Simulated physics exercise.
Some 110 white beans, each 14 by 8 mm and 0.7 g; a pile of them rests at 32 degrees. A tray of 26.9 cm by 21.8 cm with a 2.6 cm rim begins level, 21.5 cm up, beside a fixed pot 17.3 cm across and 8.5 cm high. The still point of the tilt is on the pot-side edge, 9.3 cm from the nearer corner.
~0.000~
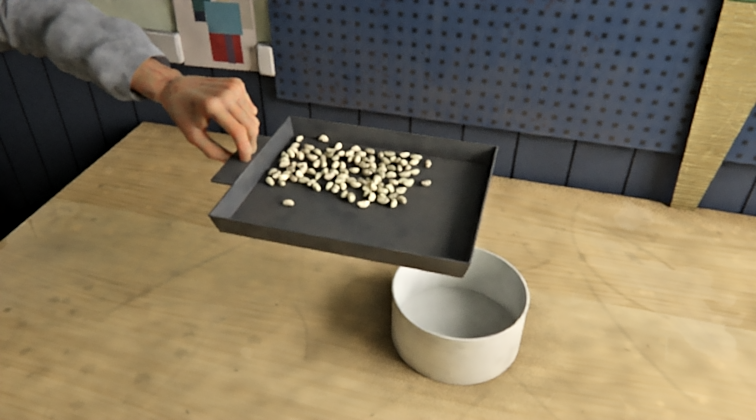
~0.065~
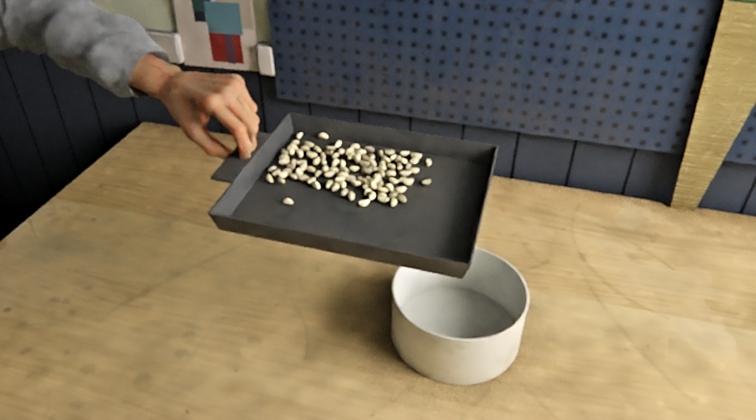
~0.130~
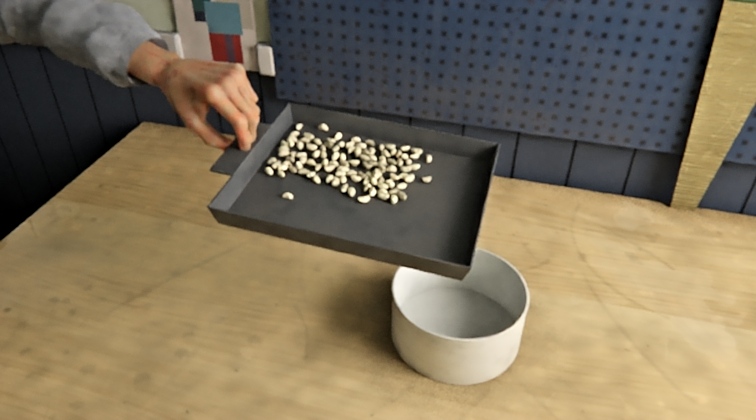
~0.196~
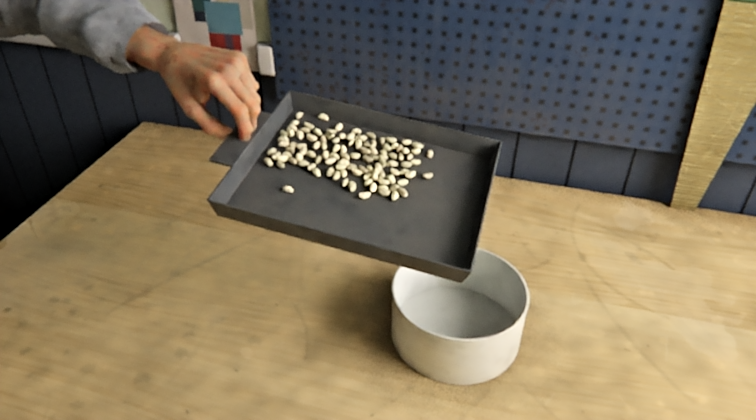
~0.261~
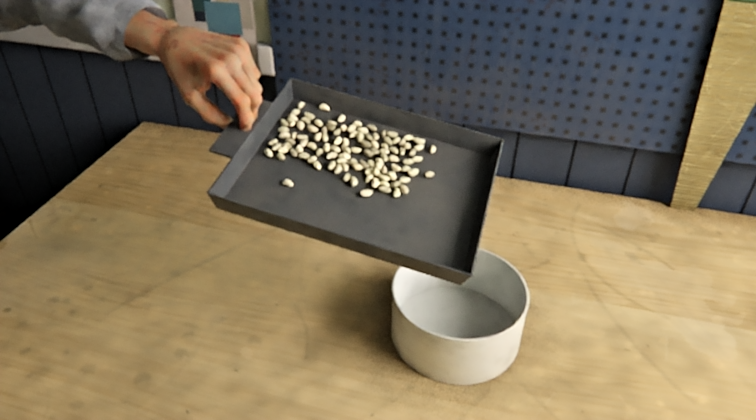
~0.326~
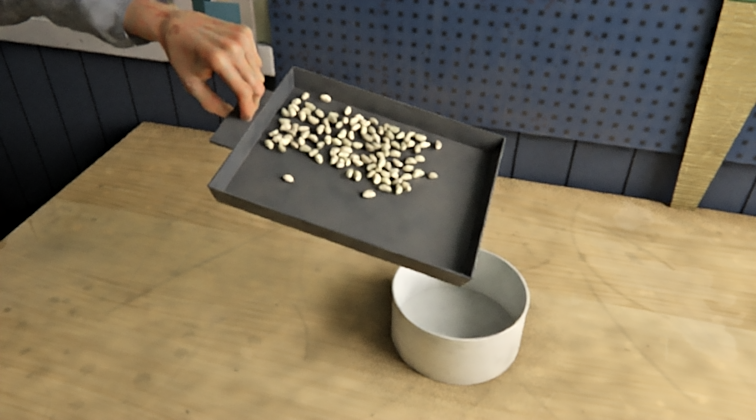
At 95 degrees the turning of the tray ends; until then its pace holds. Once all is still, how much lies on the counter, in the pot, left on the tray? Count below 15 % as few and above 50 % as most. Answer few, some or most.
Counter: Most, pot: Few, tray: Few.
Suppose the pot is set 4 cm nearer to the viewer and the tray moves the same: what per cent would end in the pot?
Then about 60 per cent.
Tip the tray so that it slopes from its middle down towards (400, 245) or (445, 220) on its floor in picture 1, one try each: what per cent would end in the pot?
About 5 and 40 per cent.
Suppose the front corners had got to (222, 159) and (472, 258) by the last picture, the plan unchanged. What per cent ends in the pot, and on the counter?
Pot 50, counter 50.
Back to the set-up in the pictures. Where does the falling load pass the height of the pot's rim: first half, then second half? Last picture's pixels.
First near (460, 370), later near (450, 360).
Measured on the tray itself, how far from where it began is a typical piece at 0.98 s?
Roughly 19 cm.
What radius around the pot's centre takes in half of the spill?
Roughly 16 cm.
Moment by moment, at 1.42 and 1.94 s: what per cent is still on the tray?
About 80, 5.
Then, at 0.98 s, tilt 52 degrees; the tray holds 90 %, the pot 0 %.
After 1.42 s, tilt 77 degrees; the tray holds 80 %, the pot 0 %.
After 1.94 s, tilt 95 degrees; the tray holds 5 %, the pot 0 %.
In the end, at 3.2 s, counter 95 %, pot 0 %, tray 0 %.
